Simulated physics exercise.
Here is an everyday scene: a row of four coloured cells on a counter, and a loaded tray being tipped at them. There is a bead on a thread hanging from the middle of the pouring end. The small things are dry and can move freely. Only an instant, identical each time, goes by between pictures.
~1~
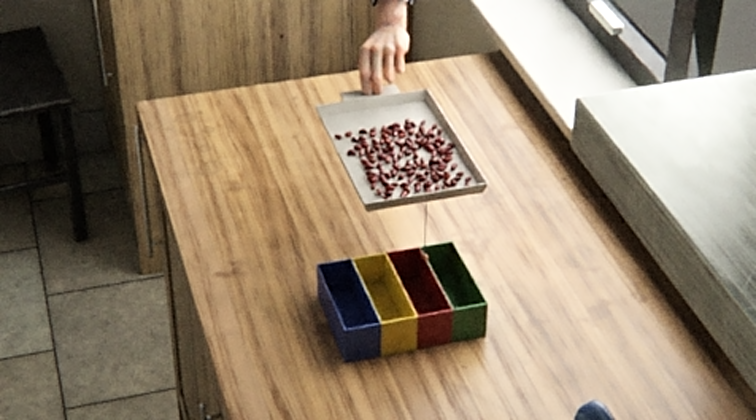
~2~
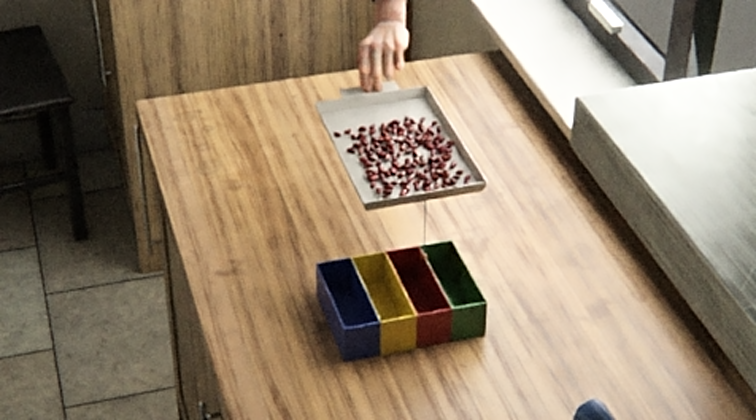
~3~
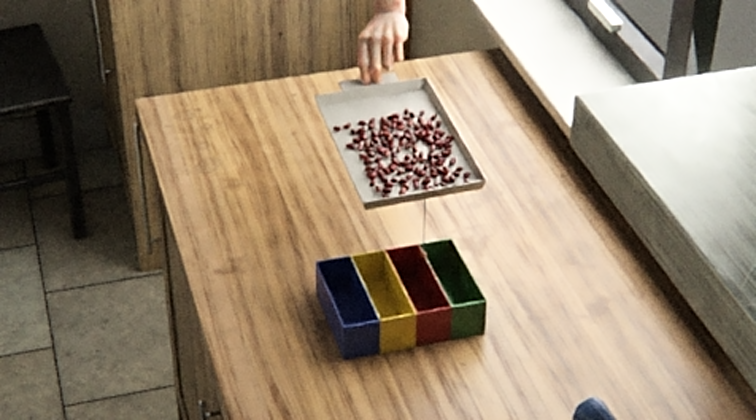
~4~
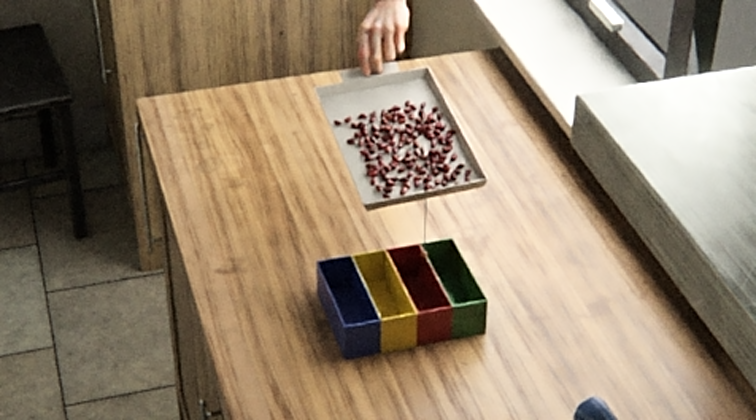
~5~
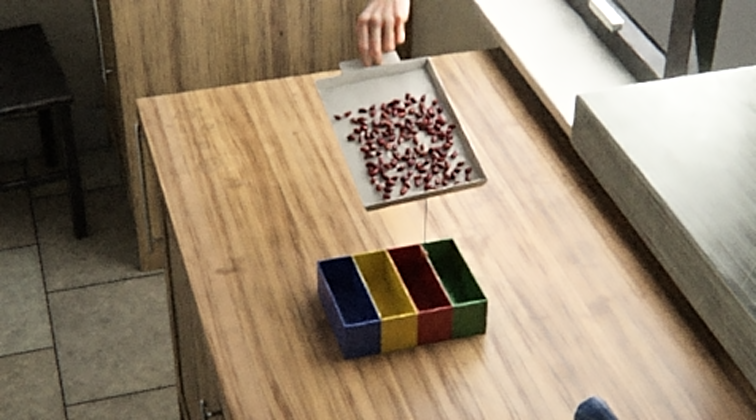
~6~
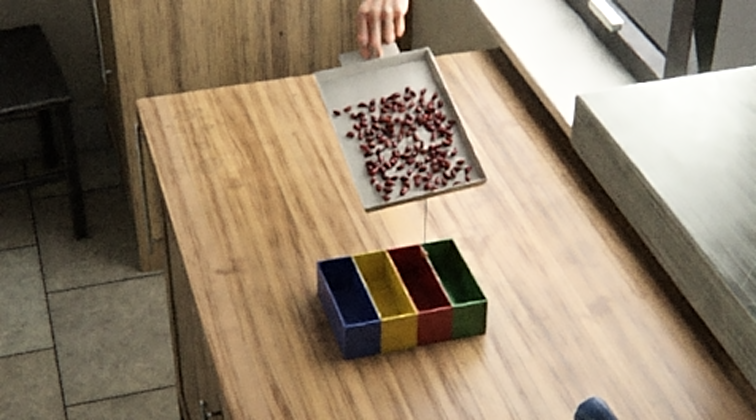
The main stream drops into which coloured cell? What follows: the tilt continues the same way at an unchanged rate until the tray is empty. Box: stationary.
It drops into the yellow cell.
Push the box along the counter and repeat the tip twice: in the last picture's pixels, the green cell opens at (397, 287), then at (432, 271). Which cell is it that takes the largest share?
The red one, then the cell in yellow.
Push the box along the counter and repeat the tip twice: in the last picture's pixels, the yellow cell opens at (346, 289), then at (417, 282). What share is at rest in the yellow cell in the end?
20, then 20 %.
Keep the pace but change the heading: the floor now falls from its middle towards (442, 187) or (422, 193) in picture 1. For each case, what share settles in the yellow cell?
For the first aim it is 0 in a hundred, for the second 20 in a hundred.
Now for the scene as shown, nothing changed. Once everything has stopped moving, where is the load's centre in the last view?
About pixel (390, 322).
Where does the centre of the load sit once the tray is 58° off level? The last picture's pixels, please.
Around (403, 168).
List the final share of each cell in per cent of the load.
The blue cell ends with 20 per cent, the yellow cell with 50 per cent, the red cell with 20 per cent and the green cell with 10 per cent.
Soon after the last picture, tray tipped steeply; all on the tray.
A little later, tray tipped right over; most on the tray; a stray few in the blue cell; a stray few in the yellow cell; a small part falling or outside the box.
Later still, tray tipped past a quarter turn; about half in the yellow cell; about a quarter in the blue cell; about a quarter in the red cell; a small part in the green cell; a stray few falling or outside the box.
At rest, tray tipped past a quarter turn; about half in the yellow cell; about a quarter in the blue cell; about a quarter in the red cell; a small part in the green cell; a stray few outside the box.
